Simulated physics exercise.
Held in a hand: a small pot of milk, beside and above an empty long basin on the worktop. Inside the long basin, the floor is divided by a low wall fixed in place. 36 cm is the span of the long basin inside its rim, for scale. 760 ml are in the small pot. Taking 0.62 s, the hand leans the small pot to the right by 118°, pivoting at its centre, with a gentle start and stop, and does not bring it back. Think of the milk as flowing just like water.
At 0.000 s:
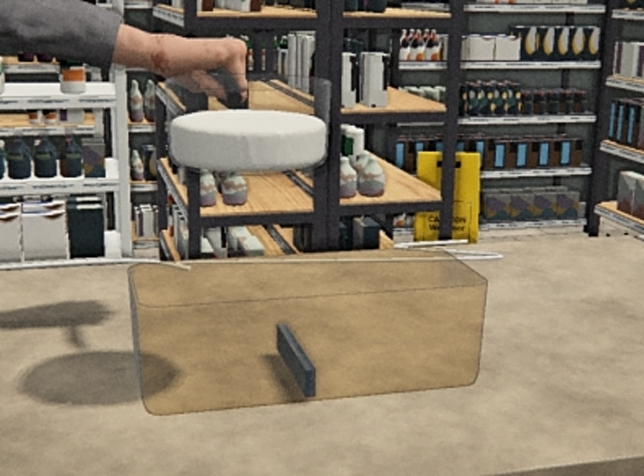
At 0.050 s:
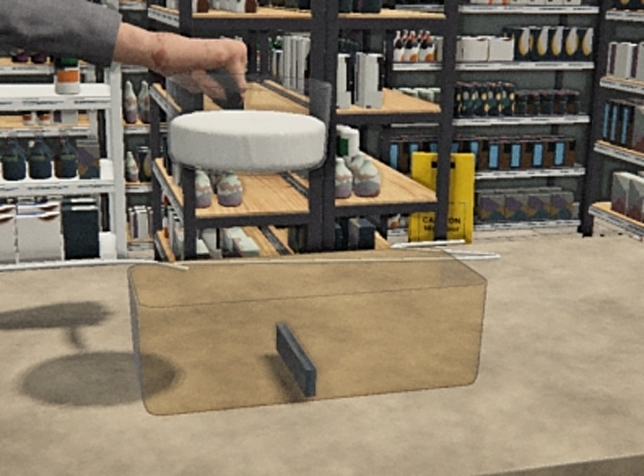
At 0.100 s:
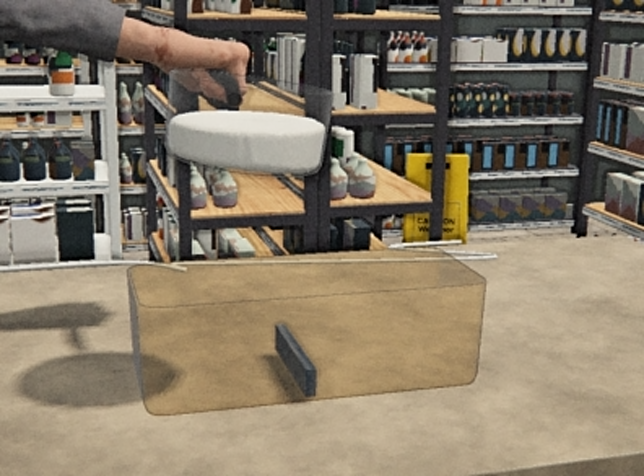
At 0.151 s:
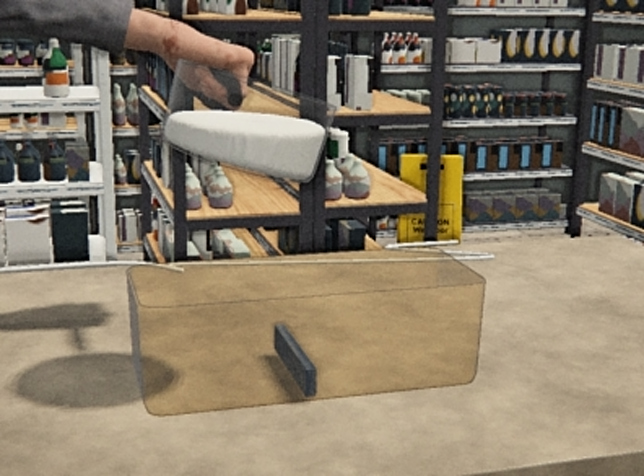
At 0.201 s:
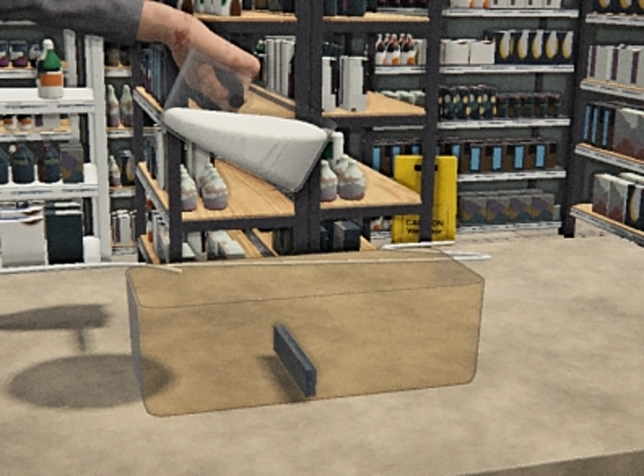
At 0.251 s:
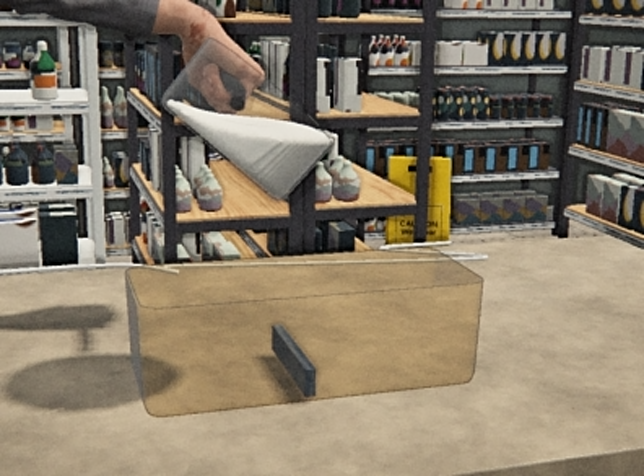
To begin with, a hand holds a small clear pot of white milk upright, above and beside an empty long basin with a low dark wall inside. The hand then leans the pot to the right, gently at first and then further, until it is steeply slanted and the milk reaches its lower rim.
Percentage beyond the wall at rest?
75 per cent.
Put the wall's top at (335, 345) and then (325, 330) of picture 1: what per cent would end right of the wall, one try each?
Respectively 50 and 55 %.
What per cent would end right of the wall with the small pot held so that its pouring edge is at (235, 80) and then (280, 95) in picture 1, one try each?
Around 30 per cent first, around 55 per cent next.
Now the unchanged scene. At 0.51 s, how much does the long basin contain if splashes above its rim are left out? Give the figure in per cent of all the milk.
About 34 per cent.
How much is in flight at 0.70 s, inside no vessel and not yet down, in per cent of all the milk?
I'd put it at about 14 per cent of the liquid.
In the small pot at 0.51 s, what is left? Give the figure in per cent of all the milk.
Close to 16 in a hundred.
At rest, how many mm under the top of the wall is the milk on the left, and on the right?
Left: Roughly 24 mm; right: Roughly 10 mm.
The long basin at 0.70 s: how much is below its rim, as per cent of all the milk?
84 %, more or less.
After 0.51 s the tilt is 109° and 17 per cent is still to pour, 0 is left of the wall and 35 right of it.
After 0.70 s the tilt is 118° and 2 per cent is still to pour, 12 is left of the wall and 72 right of it.
After 0.90 s the tilt is 118° and 0 per cent is still to pour, 14 is left of the wall and 80 right of it.
After 1.12 s the tilt is 118° and 0 per cent is still to pour, 18 is left of the wall and 76 right of it.
In the end 19 per cent lies left of the wall, 75 right of it and 5 outside.
